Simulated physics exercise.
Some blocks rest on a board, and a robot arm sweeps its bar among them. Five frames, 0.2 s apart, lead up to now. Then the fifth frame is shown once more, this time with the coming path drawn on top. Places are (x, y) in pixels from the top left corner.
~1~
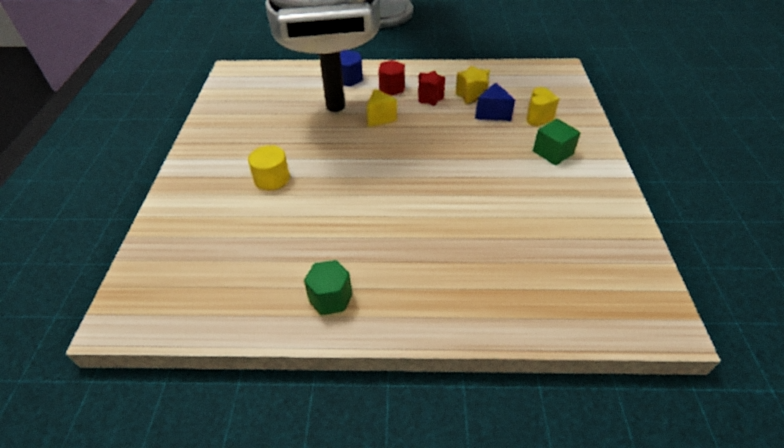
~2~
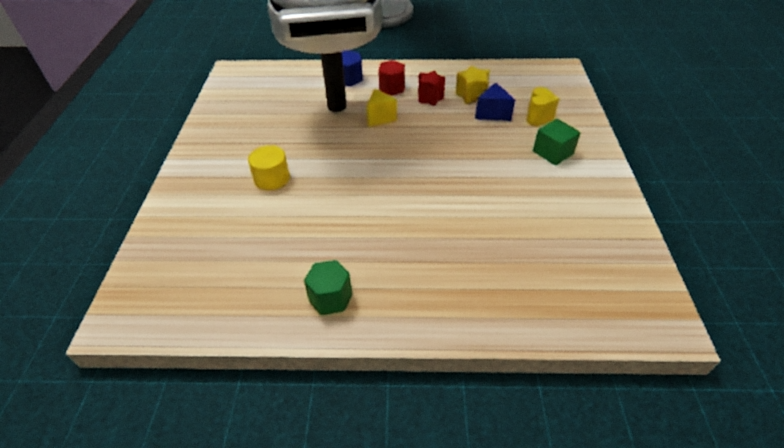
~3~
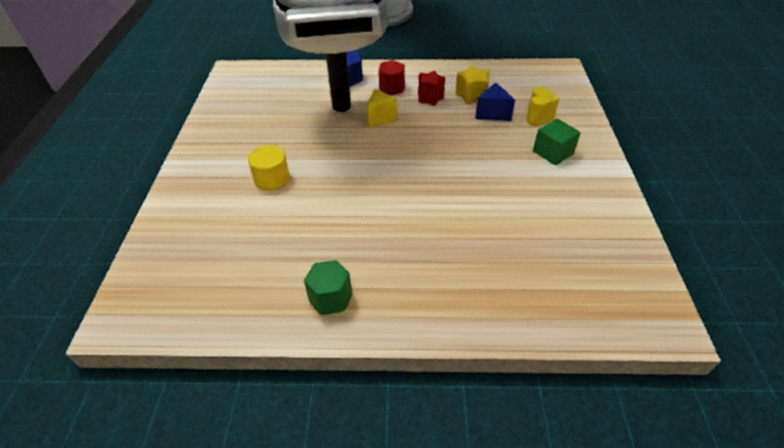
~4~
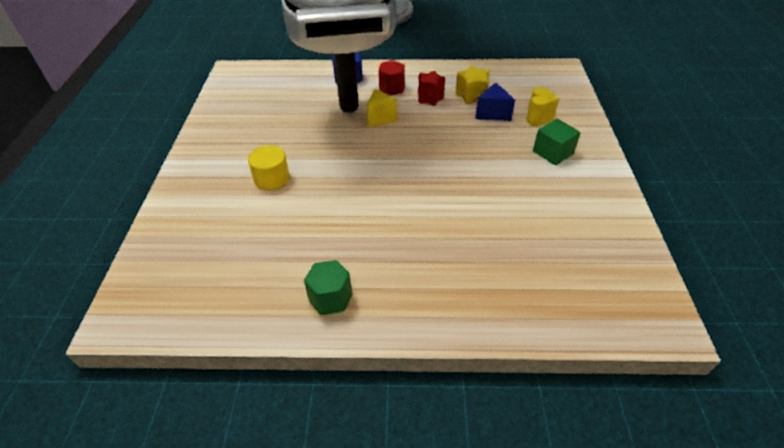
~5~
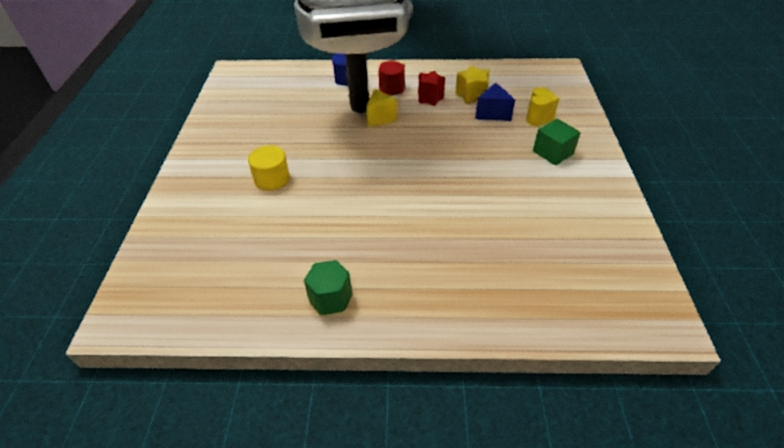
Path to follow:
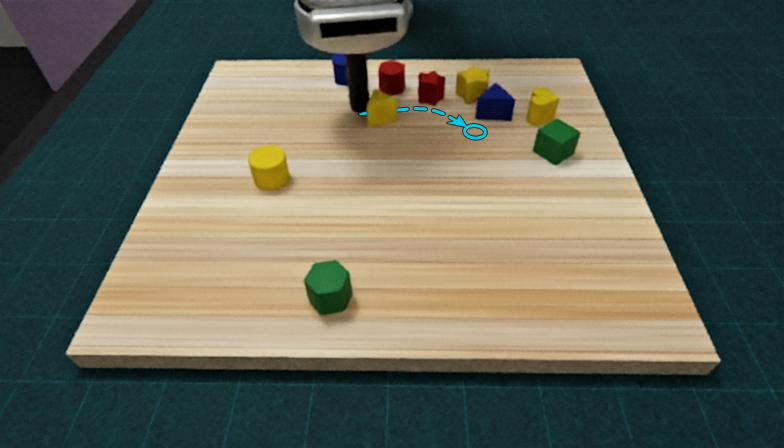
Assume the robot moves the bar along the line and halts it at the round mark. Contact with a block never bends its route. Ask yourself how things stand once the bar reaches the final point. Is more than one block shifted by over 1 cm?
No - that is not the case.
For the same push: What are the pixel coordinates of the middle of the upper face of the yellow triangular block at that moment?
(401, 100)
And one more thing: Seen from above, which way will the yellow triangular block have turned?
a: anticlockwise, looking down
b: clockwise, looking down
b.
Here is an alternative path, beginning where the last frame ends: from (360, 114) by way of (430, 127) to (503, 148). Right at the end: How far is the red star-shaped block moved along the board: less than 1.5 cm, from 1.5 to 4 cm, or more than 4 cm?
Short of 1.5 cm.
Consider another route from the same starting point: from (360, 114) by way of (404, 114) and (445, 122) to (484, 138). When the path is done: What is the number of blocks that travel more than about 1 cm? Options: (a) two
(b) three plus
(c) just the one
c (just the one)
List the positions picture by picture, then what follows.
The first frame shows bar tip (336, 107); block tops, yellow triangular block (379, 97); red star-shaped block (431, 77).
The second frame shows bar (337, 107); blocks unchanged.
The third frame shows bar (342, 107); blocks unchanged.
The fourth frame shows bar (349, 108); blocks unchanged.
The fifth frame shows bar (360, 108); yellow triangular block (379, 97); red star-shaped block (431, 77).
Path on the board, from (360, 114) through (402, 110) and (442, 113) to (475, 132).
On the path given first. One third of the way, bar (403, 104); yellow triangular block (401, 100), turned 70° clockwise.
Two thirds of the way, bar (443, 108); yellow triangular block (401, 100), turned 70° clockwise.
At the end, bar (476, 126); yellow triangular block (401, 100), turned 70° clockwise; red star-shaped block in place.
